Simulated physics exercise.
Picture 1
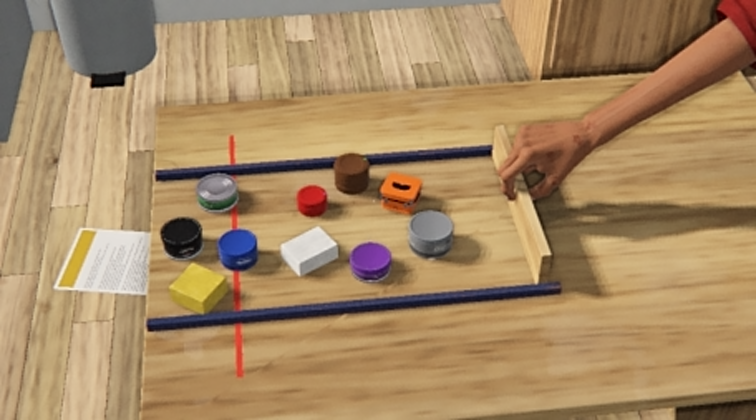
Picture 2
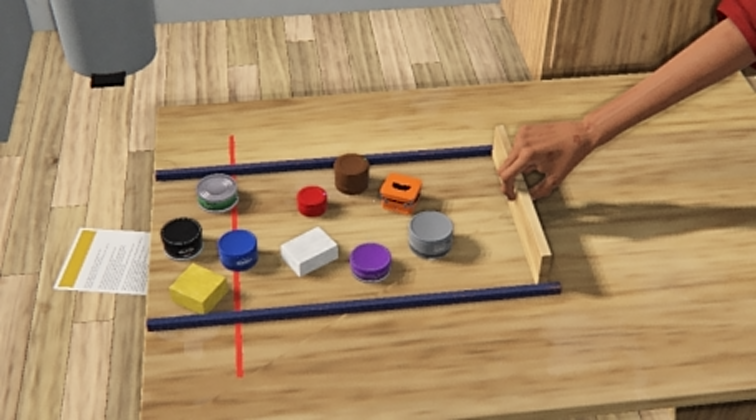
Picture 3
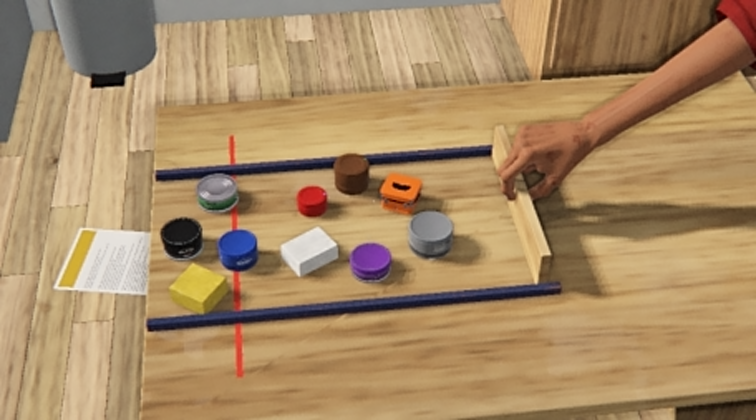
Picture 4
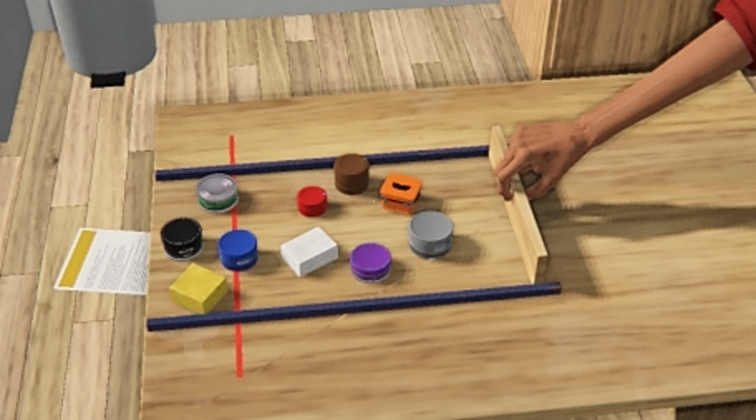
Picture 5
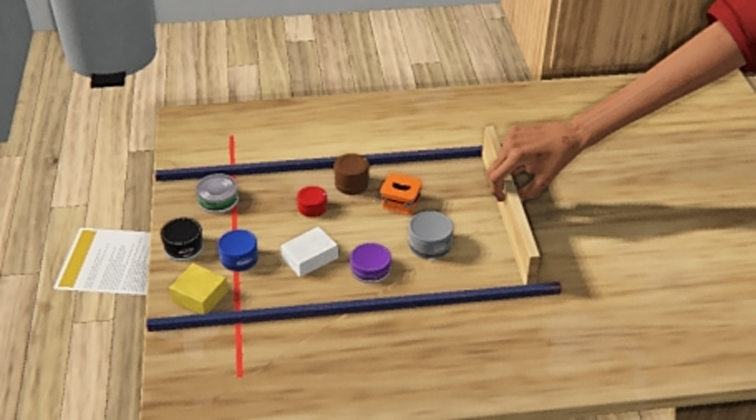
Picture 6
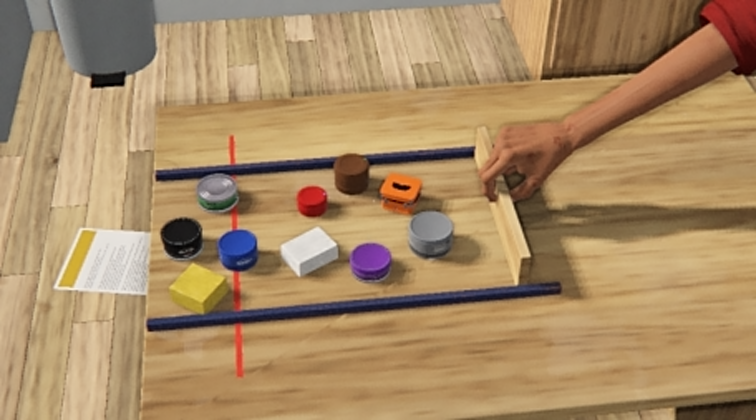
To begin with, a hand holds a wooden board upright at the right of a scatter of small coloured tins, pots and blocks between two dark rails on a table, barely moving. Then the hand slides the board slightly left, while the objects stay still and the board remains clear of them.
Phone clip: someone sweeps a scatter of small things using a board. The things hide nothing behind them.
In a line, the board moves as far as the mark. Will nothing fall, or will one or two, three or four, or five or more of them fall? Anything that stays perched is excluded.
One or two fall.
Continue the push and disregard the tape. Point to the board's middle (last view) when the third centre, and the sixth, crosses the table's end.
Earlier crossing: About (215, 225); later crossing: About (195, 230).
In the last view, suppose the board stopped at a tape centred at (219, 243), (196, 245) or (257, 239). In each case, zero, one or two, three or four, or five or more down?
First 1 or 2, next 5 or more, finally no fall at all.
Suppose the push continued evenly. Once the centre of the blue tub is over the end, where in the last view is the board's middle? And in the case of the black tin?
Middle approx. at (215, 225), then approx. at (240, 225).
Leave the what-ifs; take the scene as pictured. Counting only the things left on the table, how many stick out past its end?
I make it 1.
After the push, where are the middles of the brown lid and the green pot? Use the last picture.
In the last picture the first middle sits at (216, 185) and the other at (178, 194).
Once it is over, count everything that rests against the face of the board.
The answer is 4.
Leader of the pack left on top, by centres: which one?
The foremost one is the yellow block.
Early on, none off yet; black tin at rest near (182, 239); yellow block at rest near (199, 289); green pot at rest near (217, 194).
Finally, the number that fall off is one or two; lost, black tin.
